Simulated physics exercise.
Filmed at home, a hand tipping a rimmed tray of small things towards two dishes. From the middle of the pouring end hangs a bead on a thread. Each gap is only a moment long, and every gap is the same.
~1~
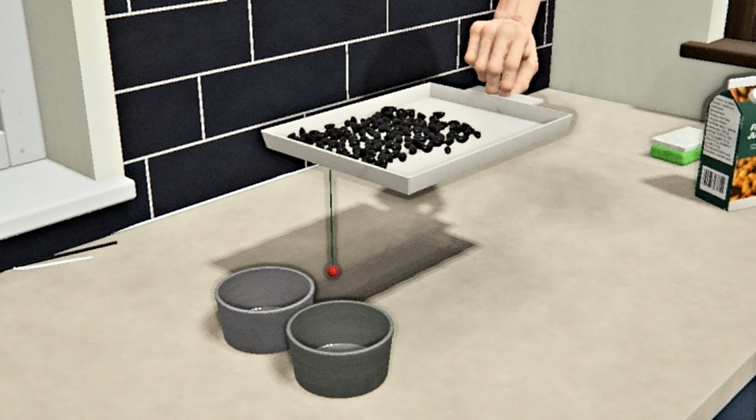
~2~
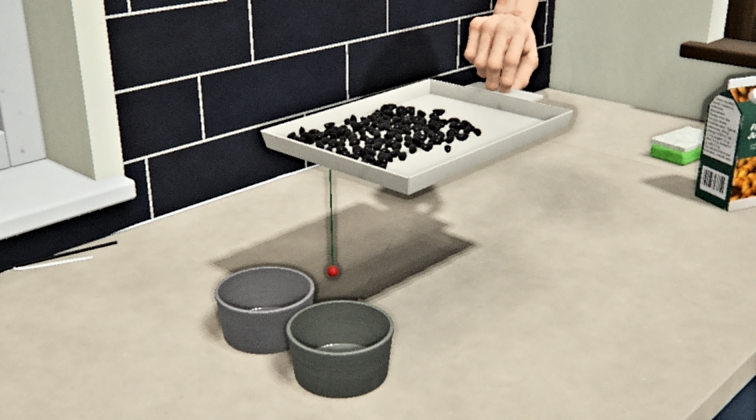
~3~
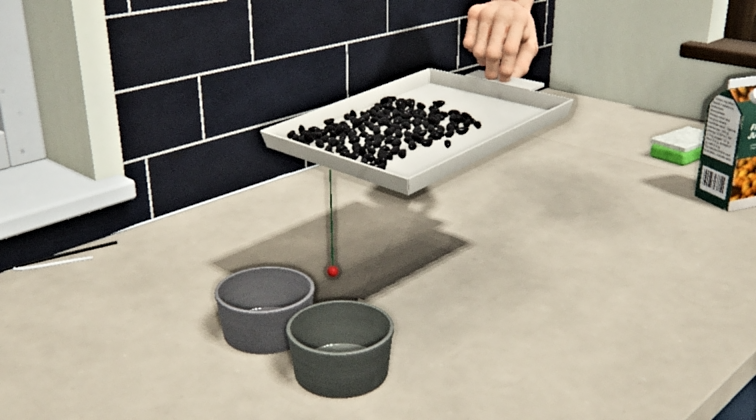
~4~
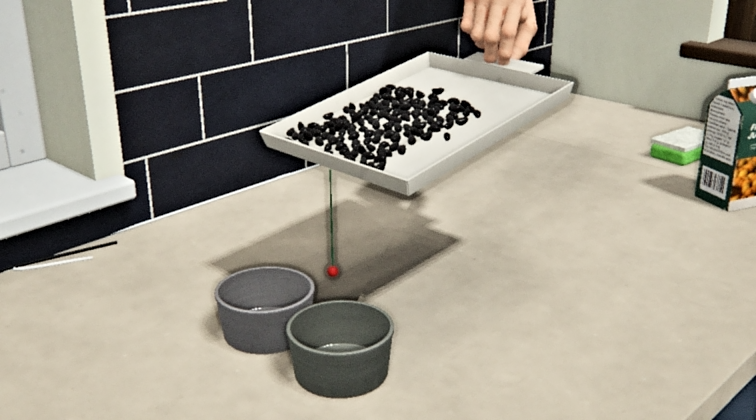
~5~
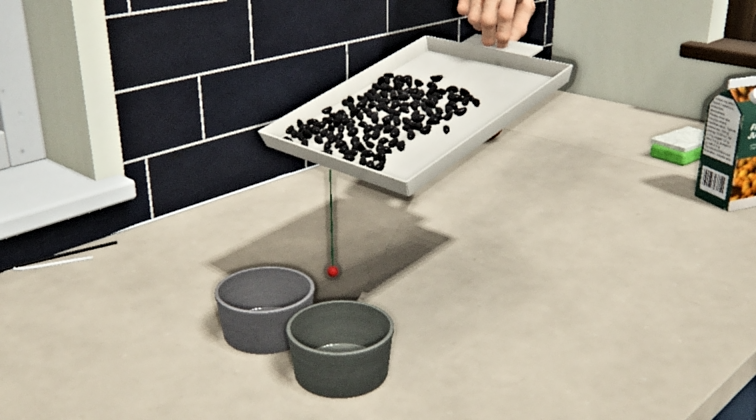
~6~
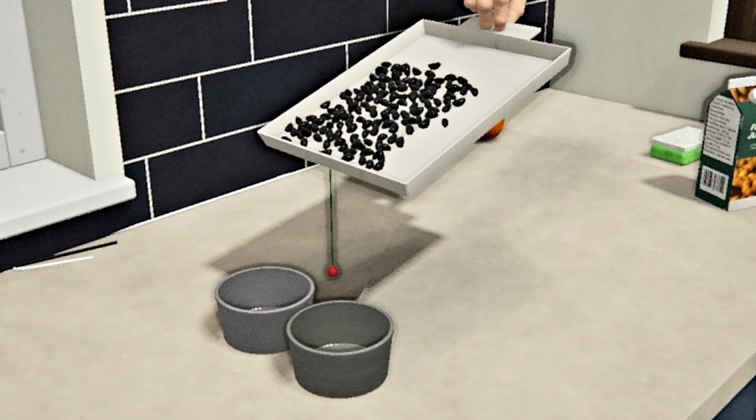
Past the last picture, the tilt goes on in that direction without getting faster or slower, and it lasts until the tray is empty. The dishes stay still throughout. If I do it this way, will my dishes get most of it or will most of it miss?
Pretty clear the dishes gather most of what falls.
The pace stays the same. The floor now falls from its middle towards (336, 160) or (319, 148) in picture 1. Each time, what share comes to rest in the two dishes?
First heading roughly 80 %, second roughly 40 %.
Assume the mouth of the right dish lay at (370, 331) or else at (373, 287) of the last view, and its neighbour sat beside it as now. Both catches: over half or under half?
First shift, a majority share; second shift, a minority share.
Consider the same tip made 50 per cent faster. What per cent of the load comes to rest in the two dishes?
Roughly 80 percent.
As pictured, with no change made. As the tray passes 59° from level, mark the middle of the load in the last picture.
The middle of the pieces shows up near (337, 123).
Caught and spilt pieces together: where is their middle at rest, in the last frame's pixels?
Close to (275, 335) in the last view.
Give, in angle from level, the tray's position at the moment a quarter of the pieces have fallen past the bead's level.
Around 110° of tilt.
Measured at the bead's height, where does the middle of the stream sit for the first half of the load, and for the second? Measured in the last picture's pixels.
The opening part goes through (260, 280); what follows goes through (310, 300).
Just after the last frame, tray tipped steeply; almost all on the tray; just a few in the air.
A moment on, tray tipped right over; almost all on the tray; just a few in the left dish; just a few in the air.
Further on, tray tipped past a quarter turn; roughly a third in the right dish; roughly half in the left dish; about a tenth outside both.
When it is over, tray tipped past a quarter turn; roughly a third in the right dish; roughly half in the left dish; about a tenth outside both.
